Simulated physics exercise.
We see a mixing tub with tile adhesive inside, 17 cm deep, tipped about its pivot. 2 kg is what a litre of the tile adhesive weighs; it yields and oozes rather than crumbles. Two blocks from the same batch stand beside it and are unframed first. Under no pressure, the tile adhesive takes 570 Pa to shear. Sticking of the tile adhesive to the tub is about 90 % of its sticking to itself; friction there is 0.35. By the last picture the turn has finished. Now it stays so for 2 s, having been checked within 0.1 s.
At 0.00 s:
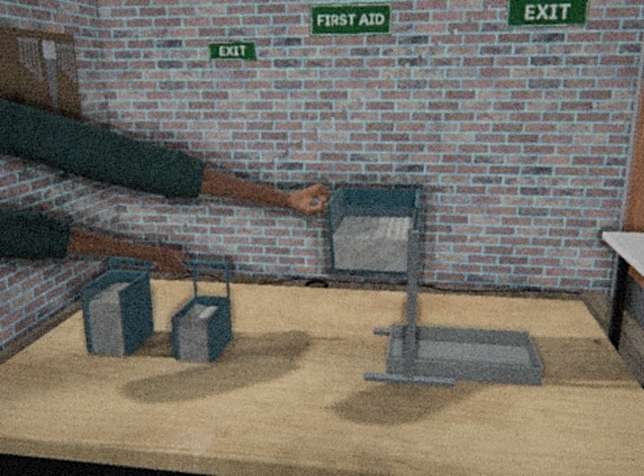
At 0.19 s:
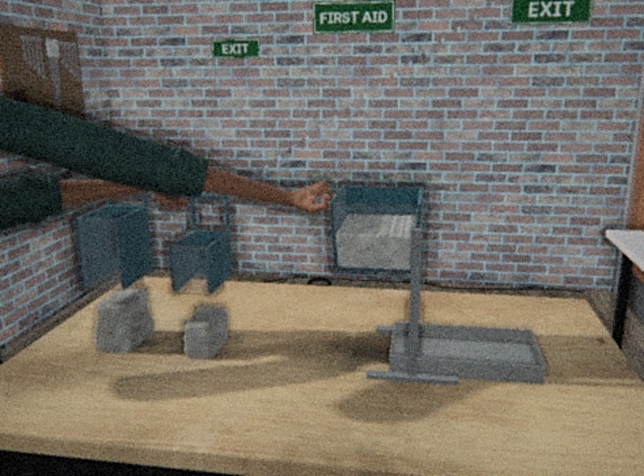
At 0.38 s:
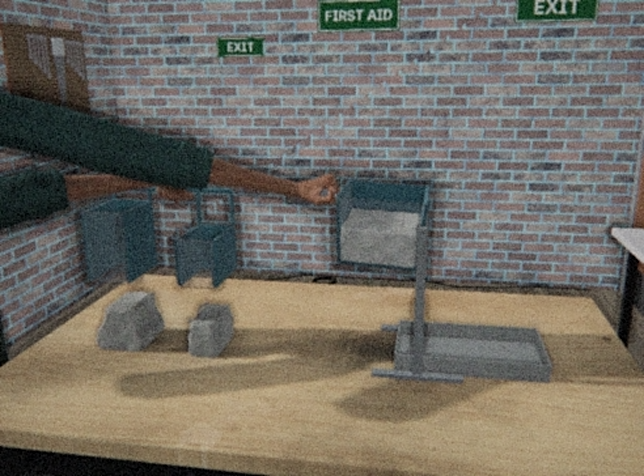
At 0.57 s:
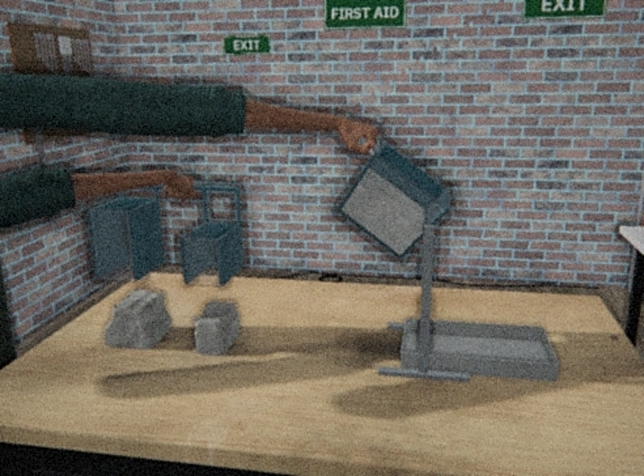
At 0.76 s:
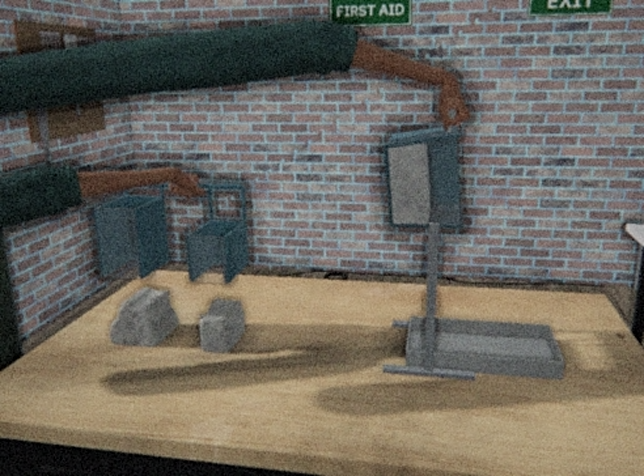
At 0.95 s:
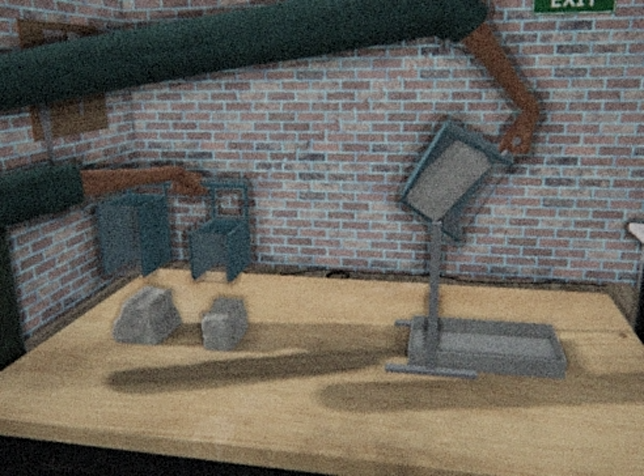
Hands lifting two moulds off grey blocks, the left block slumping slightly, then tipping a grey-filled tub far over to the right.
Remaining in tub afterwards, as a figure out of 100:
Near 0 %.
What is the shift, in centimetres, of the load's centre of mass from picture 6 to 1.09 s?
It has moved close to 13 cm.
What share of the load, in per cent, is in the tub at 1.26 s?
Roughly 0 per cent.
After 1.09 s, the tub is at 121 degrees and holds 45 %.
After 1.26 s, the tub is at 121 degrees and holds 0 %.
After 1.43 s, the tub is at 121 degrees and holds 0 %.
After 1.60 s, the tub is at 121 degrees and holds 0 %.
After 2.95 s, at the end, the tub is at 121 degrees and holds 0 %.
